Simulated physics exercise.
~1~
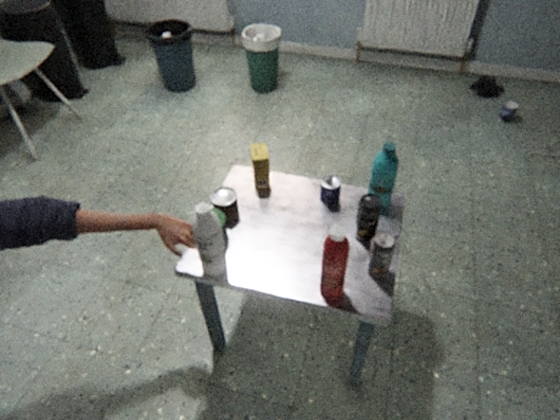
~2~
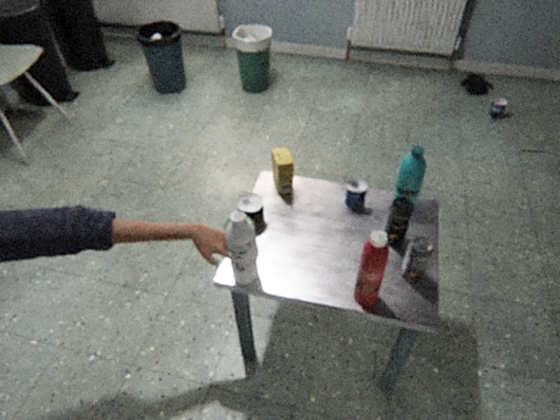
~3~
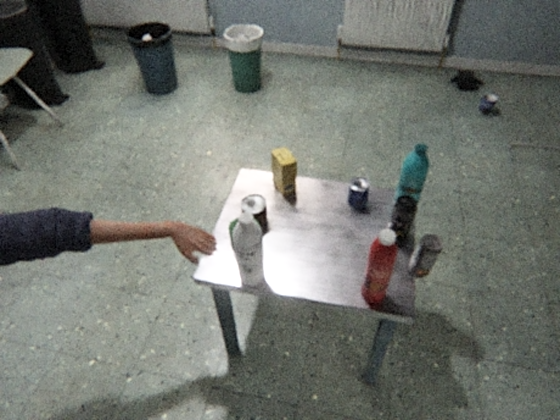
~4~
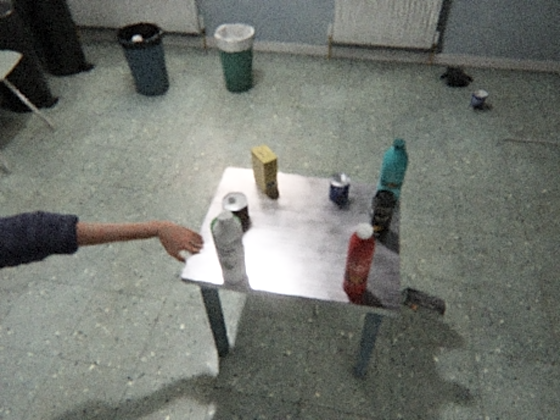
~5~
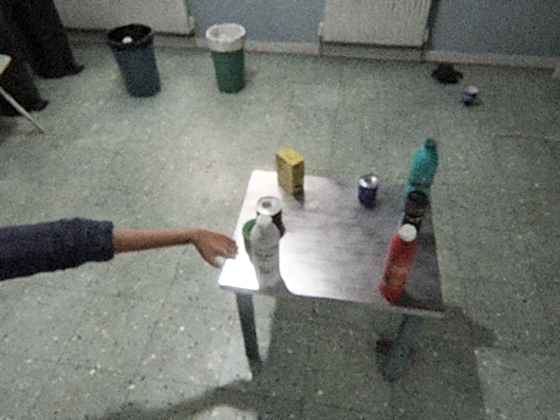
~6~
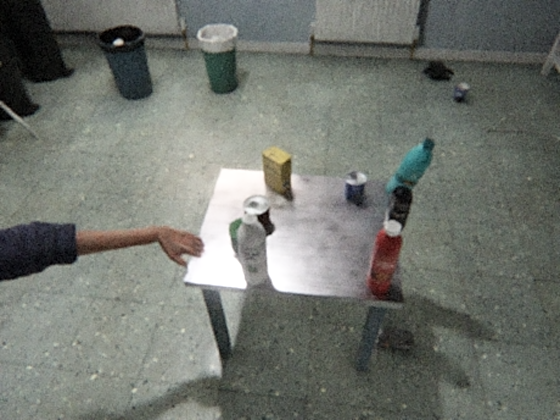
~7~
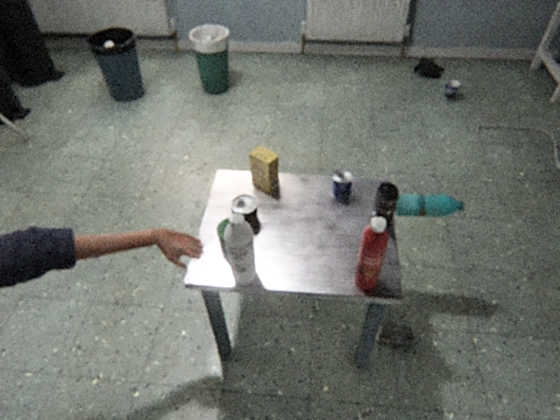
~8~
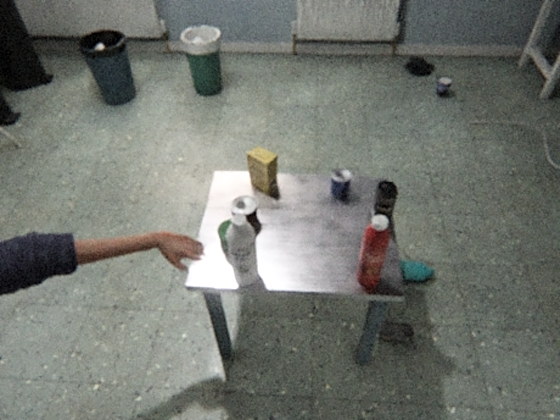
A hand jerks a crowded table, and a grey can, then a turquoise bottle, fall off.
